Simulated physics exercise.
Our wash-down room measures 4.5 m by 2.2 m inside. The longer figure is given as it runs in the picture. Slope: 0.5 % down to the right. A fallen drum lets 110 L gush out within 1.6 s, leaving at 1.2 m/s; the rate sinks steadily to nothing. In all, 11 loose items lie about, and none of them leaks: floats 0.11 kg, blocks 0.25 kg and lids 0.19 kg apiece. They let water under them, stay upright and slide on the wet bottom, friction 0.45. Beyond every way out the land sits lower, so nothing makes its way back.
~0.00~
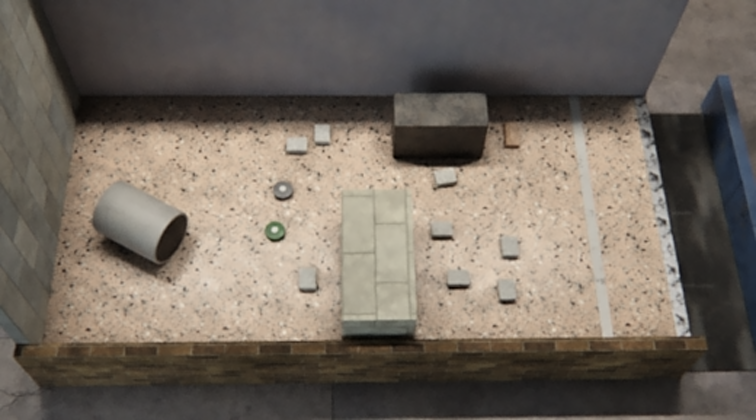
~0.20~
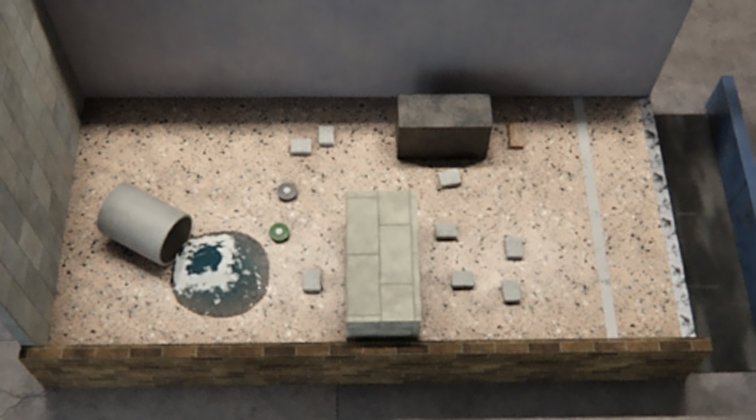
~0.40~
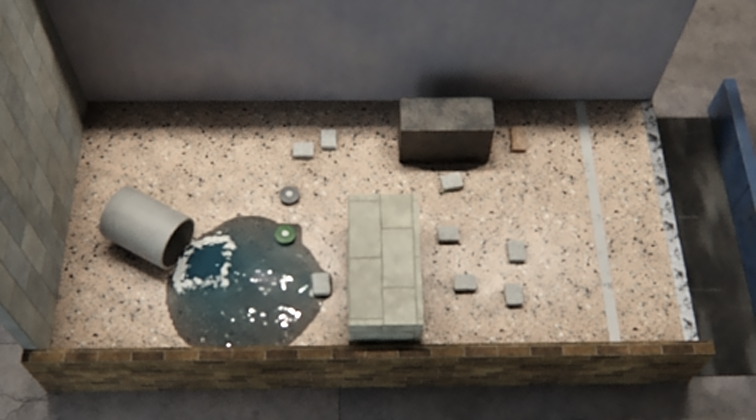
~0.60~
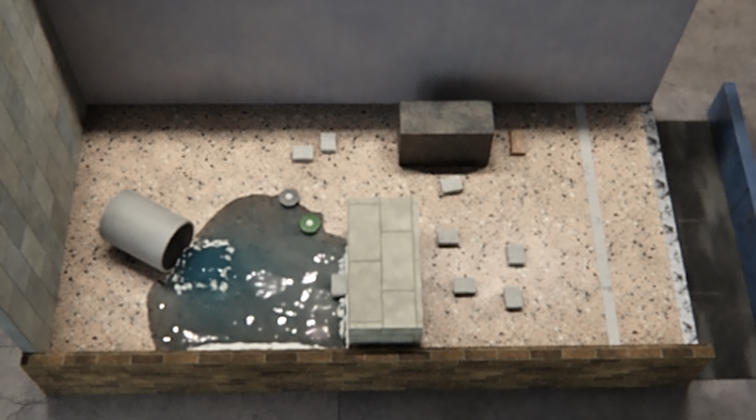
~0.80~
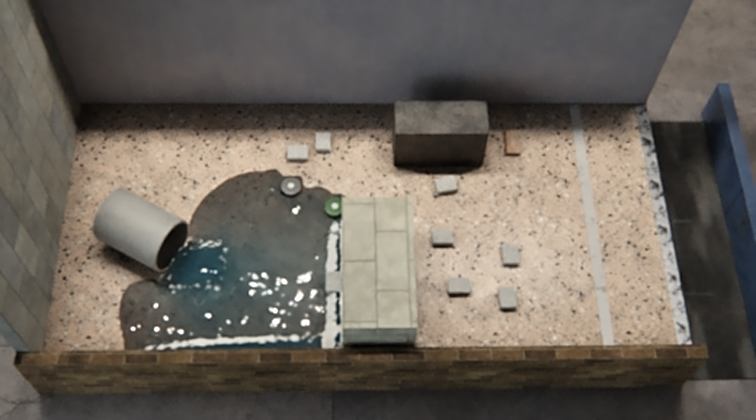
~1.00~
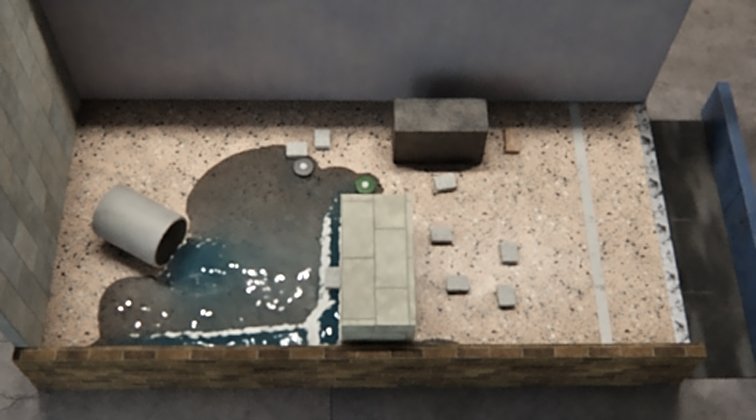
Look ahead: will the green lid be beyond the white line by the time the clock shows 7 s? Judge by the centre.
Green lid comes up short.
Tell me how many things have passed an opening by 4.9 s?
The number is 0.
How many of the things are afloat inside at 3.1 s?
At that point I count 4.
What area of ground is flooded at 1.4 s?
Roughly 3.0 m2.
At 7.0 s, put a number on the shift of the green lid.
About 200 cm.
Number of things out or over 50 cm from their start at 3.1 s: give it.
Tally: 4.
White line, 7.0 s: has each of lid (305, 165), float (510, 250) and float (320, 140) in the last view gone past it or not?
Taking them as listed, the first one succeeded, the second failed and the third succeeded.
After 1.4 s the green lid is near (423, 169), 1.3 m from its start, aground; 0 of 11 are over the mark; 1 afloat.
After 3.1 s the green lid is near (523, 176), 2.0 m from its start, aground; 0 of 11 are over the mark; 4 afloat.
After 4.9 s the green lid is near (523, 176), 2.0 m from its start, aground; 1 of 11 are over the mark; 3 afloat.
After 7.0 s the green lid is near (523, 176), 2.0 m from its start, aground; 2 of 11 are over the mark; 3 afloat.
